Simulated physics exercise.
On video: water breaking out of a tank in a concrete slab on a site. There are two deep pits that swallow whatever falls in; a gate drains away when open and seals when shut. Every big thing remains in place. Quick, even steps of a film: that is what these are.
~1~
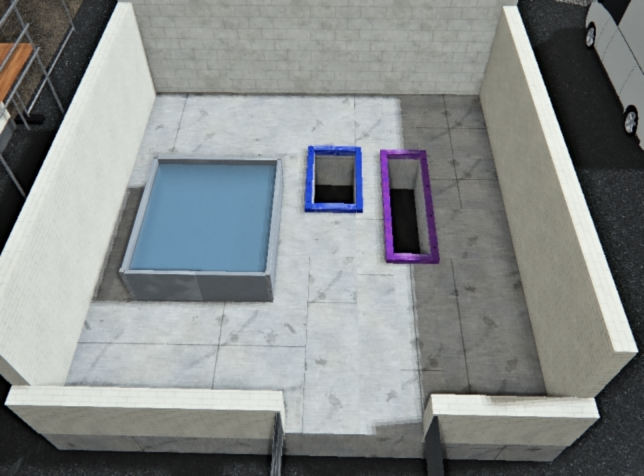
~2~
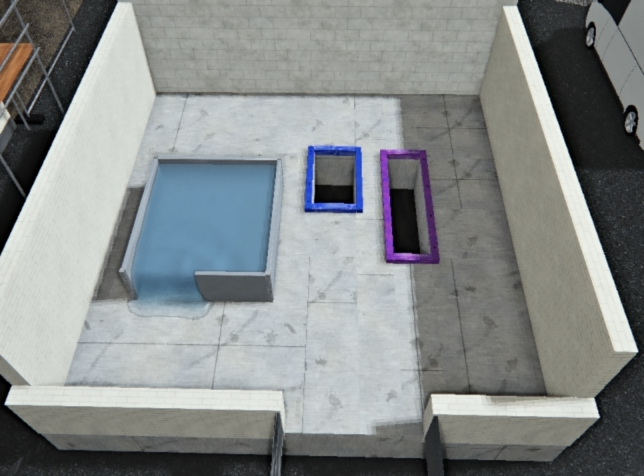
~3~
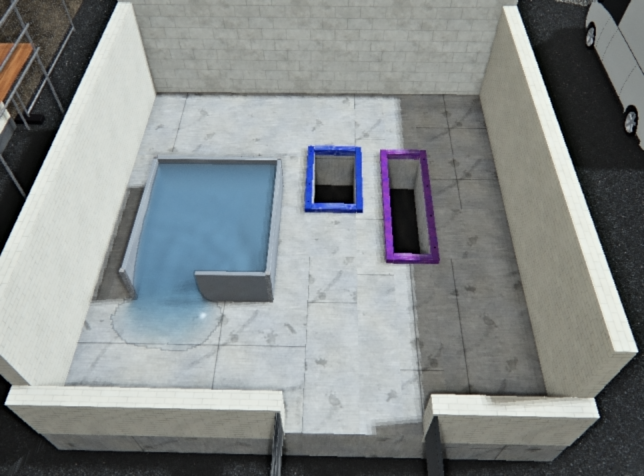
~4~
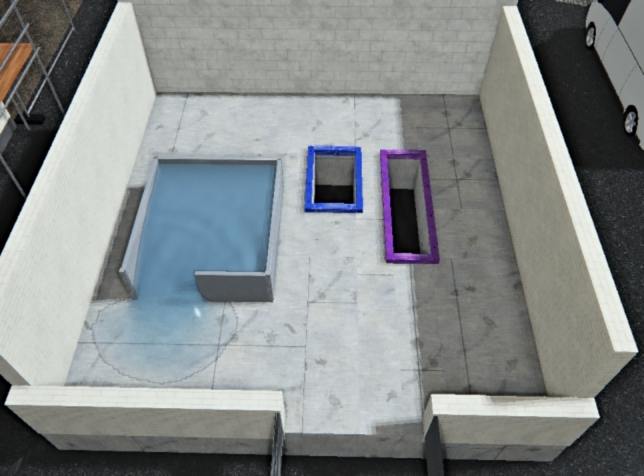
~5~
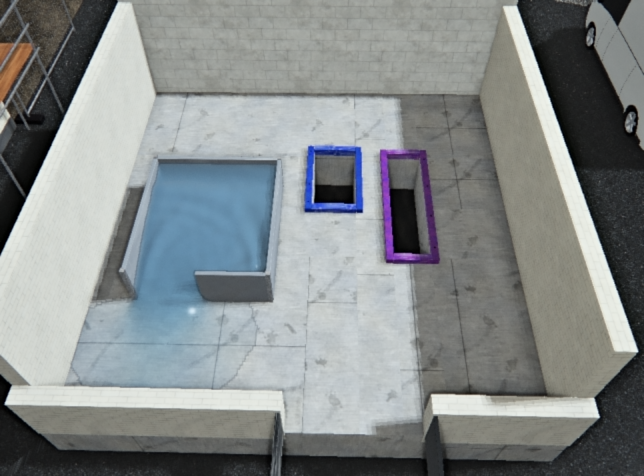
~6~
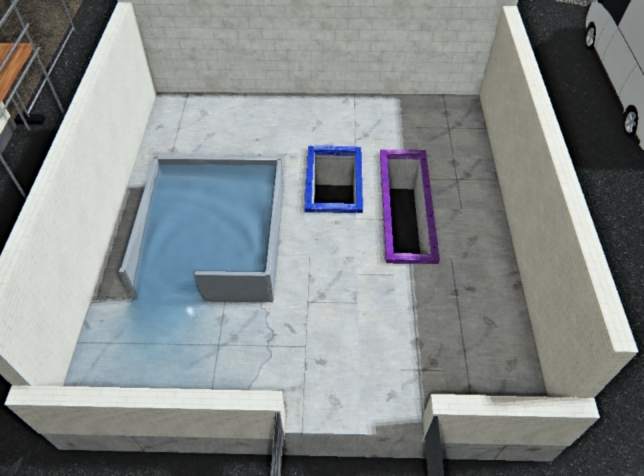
At first, a gray tank of still blue water sits on a walled slab, left of a blue-framed opening and a purple-framed one. Then a gap opens in the tank's near side and water pours out, spreading across the pale floor toward the front wall and rightward, while ripples cross the tank.
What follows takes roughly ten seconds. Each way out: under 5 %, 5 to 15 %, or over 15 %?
As I see it, the gate will take at least five but at most fifteen per cent, the blue pit will take below five per cent, the purple pit will take below five per cent.
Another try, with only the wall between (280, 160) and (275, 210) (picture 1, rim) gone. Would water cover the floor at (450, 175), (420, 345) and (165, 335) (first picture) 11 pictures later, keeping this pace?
First point spared, second point swamped, third point spared.
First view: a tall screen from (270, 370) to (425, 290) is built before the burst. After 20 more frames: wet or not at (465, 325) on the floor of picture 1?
Submerged.
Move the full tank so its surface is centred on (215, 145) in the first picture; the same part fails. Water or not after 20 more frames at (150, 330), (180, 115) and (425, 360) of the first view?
Spot 1 wetted, spot 2 unwetted, and spot 3 wetted.
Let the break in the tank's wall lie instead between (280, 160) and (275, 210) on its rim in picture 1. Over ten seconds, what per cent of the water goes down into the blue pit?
Near 25 per cent for blue.
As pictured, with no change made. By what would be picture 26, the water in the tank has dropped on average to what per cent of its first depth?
I'd say some 44 %.
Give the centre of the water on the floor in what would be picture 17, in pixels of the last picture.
Near pixel (191, 289).
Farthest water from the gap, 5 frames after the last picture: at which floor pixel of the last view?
Somewhere close to (328, 415).
A moment on, water covers 10 % of the floor; the gate 0 %, the blue pit 0 %, the purple pit 0 %.
Next, water covers 20 % of the floor; the gate 0 %, the blue pit 0 %, the purple pit 0 %.
Then, water covers 45 % of the floor; the gate 2 %, the blue pit 0 %, the purple pit 0 %.
Later, water covers 75 % of the floor; the gate 5 %, the blue pit 0 %, the purple pit 0 %.
In the end, water covers 95 % of the floor; the gate 9 %, the blue pit 0 %, the purple pit 0 %.
